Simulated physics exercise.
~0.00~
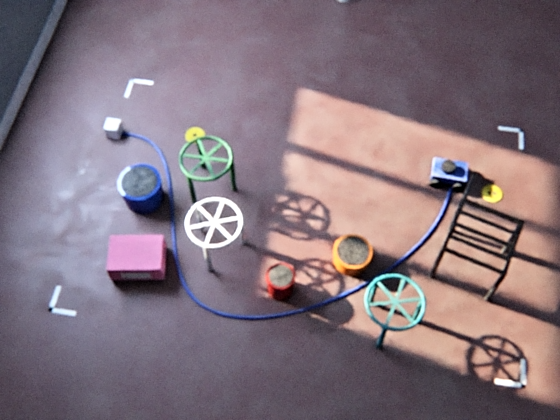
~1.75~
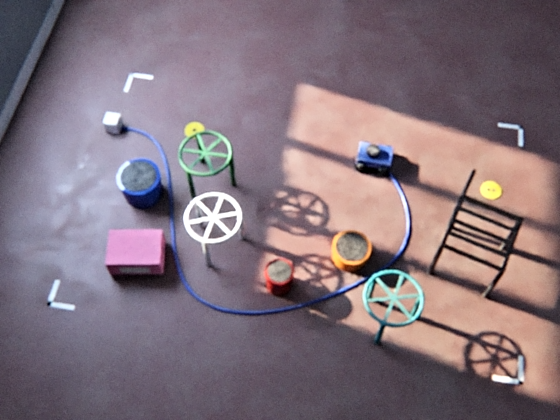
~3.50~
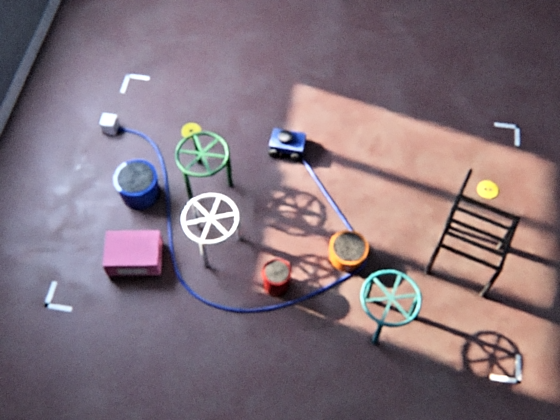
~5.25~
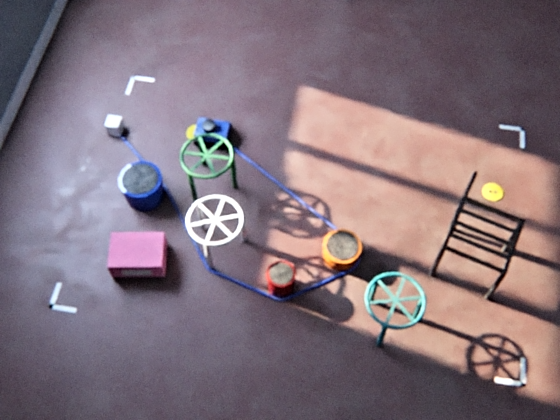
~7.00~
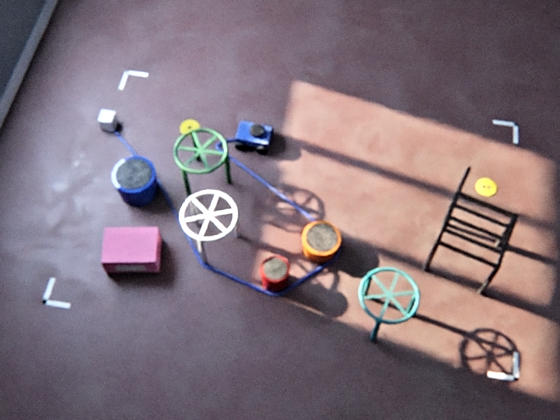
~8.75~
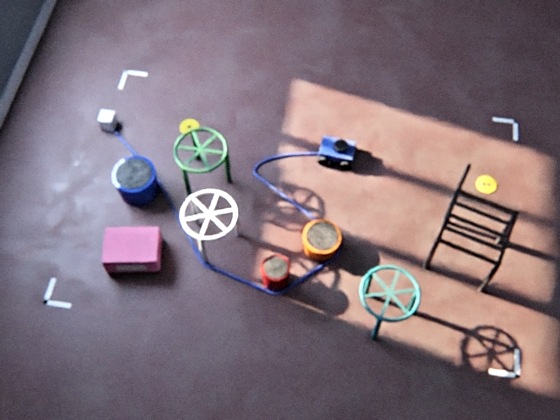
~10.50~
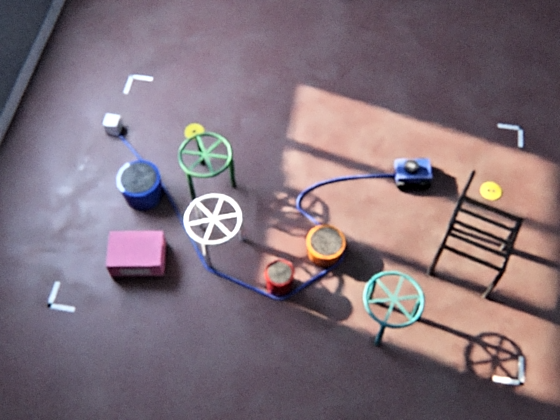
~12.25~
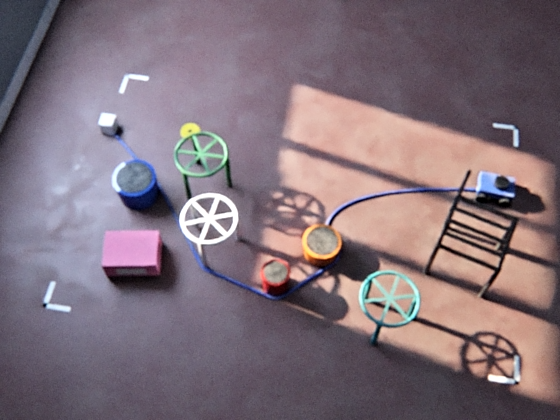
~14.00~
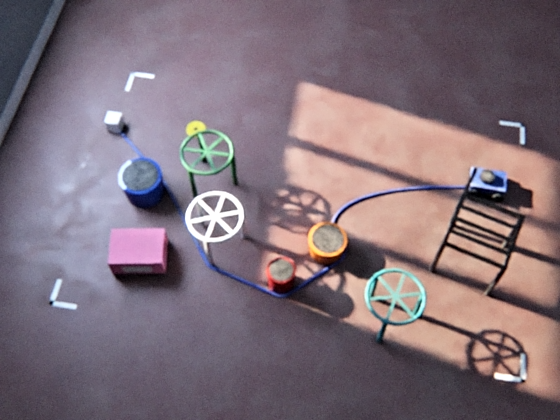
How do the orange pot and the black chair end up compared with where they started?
The orange pot ends a little to the left of its starting place, while the black chair stays almost exactly where it was.
